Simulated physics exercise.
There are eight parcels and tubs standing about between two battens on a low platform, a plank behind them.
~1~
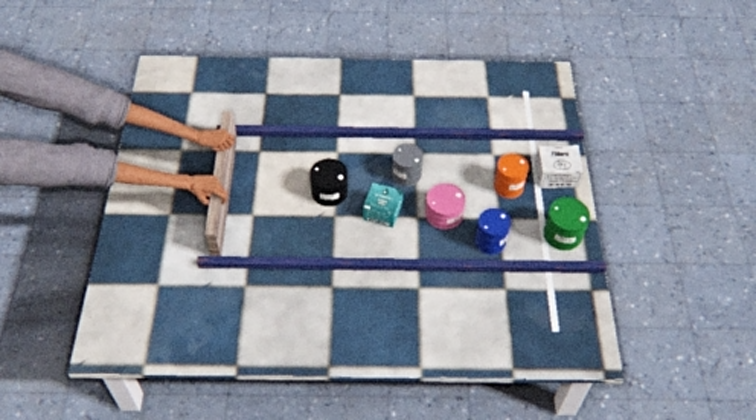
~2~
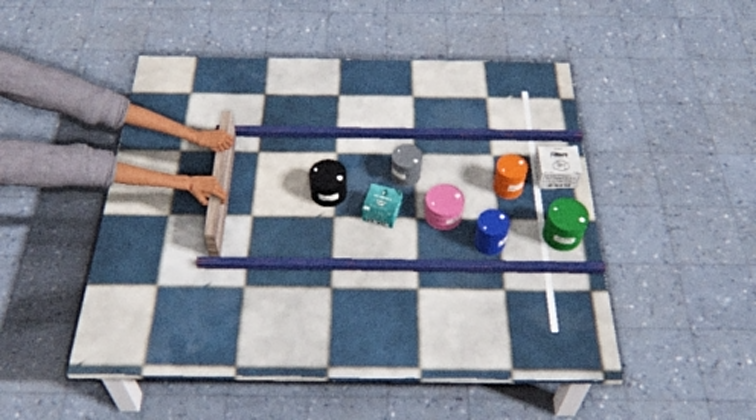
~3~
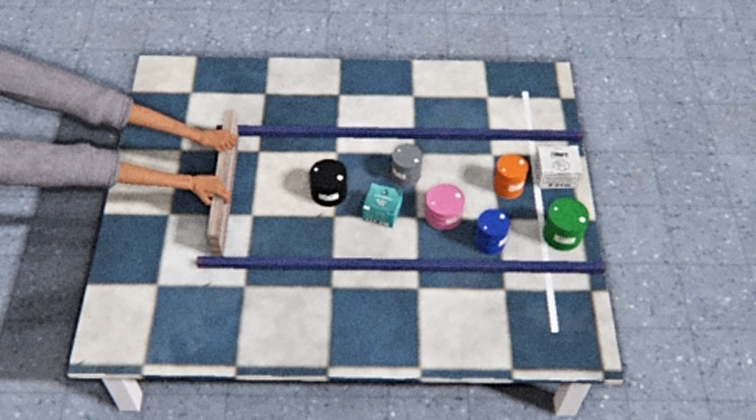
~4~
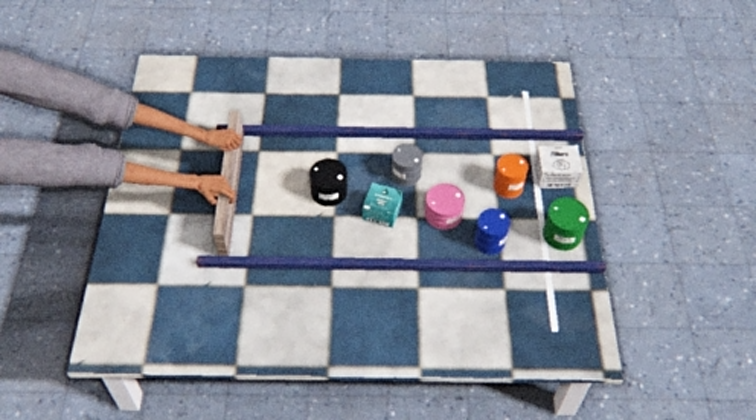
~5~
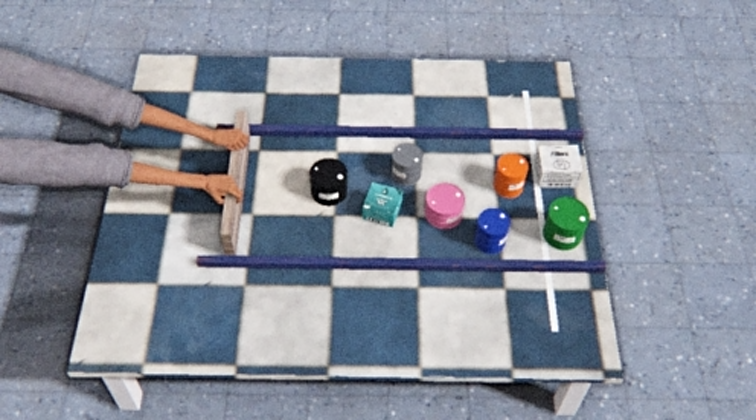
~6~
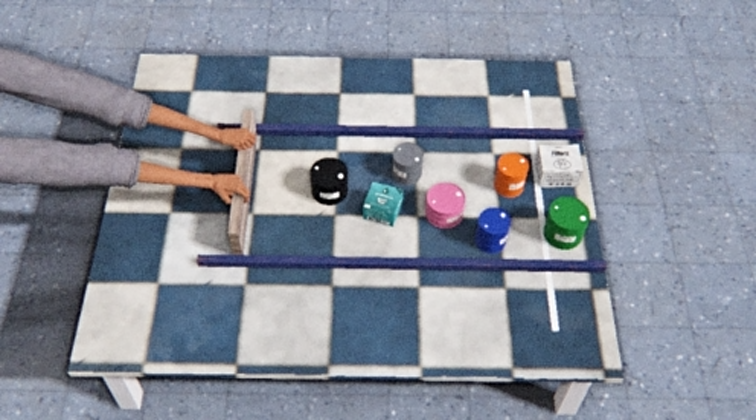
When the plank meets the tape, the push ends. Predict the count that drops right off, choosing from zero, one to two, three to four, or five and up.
The ones going over the edge come to a single one or a pair, I'd say.
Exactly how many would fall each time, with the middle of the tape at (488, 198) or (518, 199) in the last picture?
The counts would come to 0 and 1.
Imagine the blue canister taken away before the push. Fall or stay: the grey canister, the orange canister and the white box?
Here's how it goes: The grey canister is still up there, the orange canister is still up there, and the white box ends up down.
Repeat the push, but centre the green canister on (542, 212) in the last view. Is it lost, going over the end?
Started there, the object drops over the edge.
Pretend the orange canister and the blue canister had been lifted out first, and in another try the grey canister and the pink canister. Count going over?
Taking the two tries in turn, it comes to 0 and 2.
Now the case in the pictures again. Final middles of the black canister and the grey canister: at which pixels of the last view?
The black canister at (559, 187), the grey canister at (553, 160).
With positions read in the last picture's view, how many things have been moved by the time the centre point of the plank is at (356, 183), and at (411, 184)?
Counts: 2, 4.
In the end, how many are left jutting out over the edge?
Expected count: 3.
Early on, none off yet; white box at rest near (559, 166); green canister at rest near (566, 223); orange canister at rest near (511, 175).
A while later, none off yet; white box moving near (563, 165); green canister travelled a little near (571, 223); orange canister travelled about its own width near (531, 172).
Finally, the number that fall off is one or two; lost, green canister and white box.
